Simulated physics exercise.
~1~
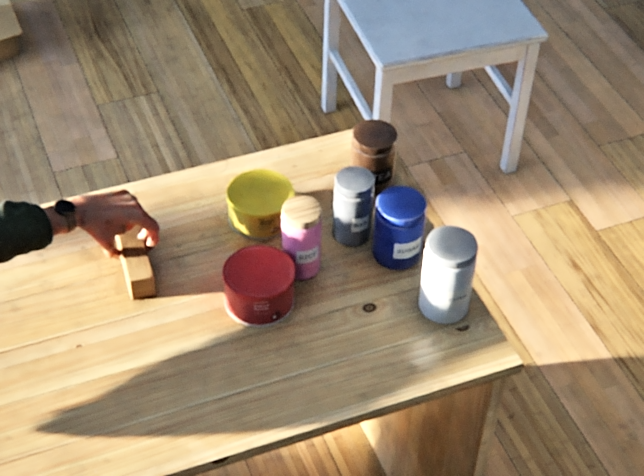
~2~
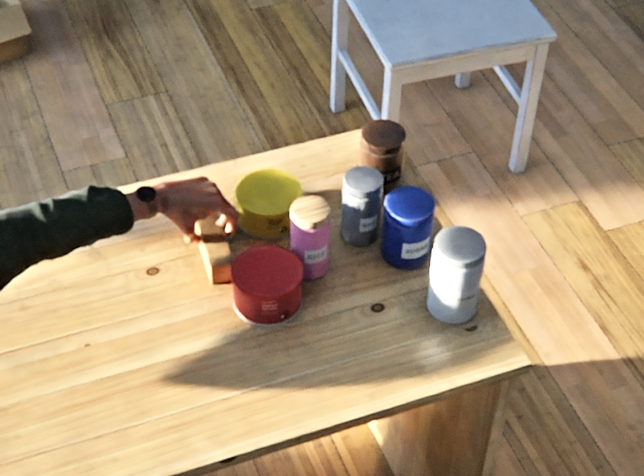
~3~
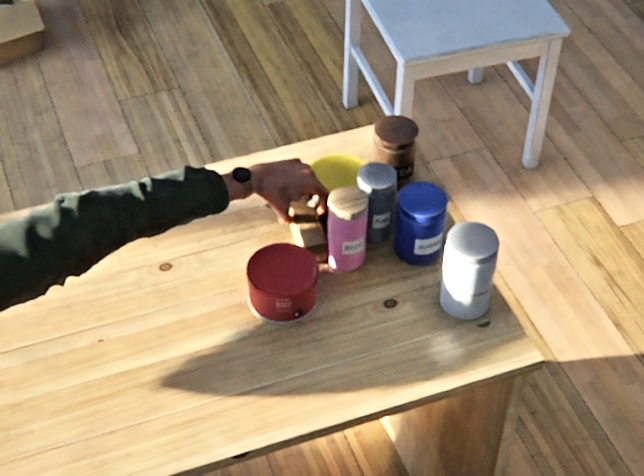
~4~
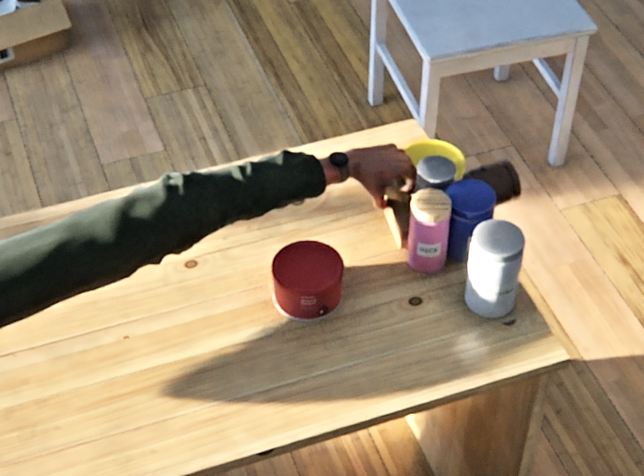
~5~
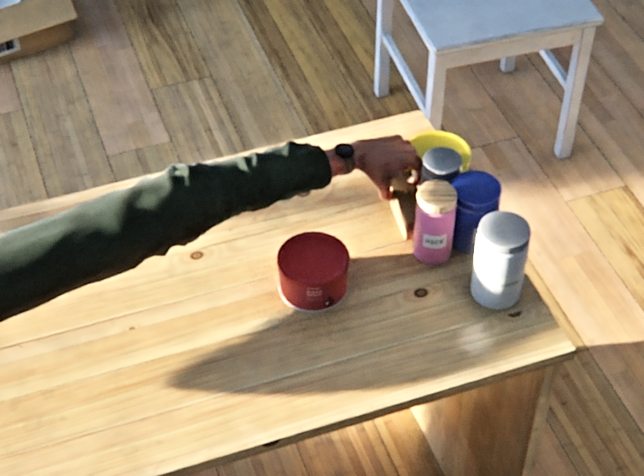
The clip opens on a sunlit wooden table holding seven coloured jars and tubs, with a hand in a dark green sleeve gripping a small wooden block at the left. The hand slides the block rightward, passing behind the red tub and reaching the yellow tub and pink jar. Both are pushed right, crowding toward the grey and blue jars. As the push continues, the brown jar tips onto its side at the table's far right edge, then disappears from view. Finally the hand rests behind the bunched containers, while the red tub sits alone and the white jar still stands.
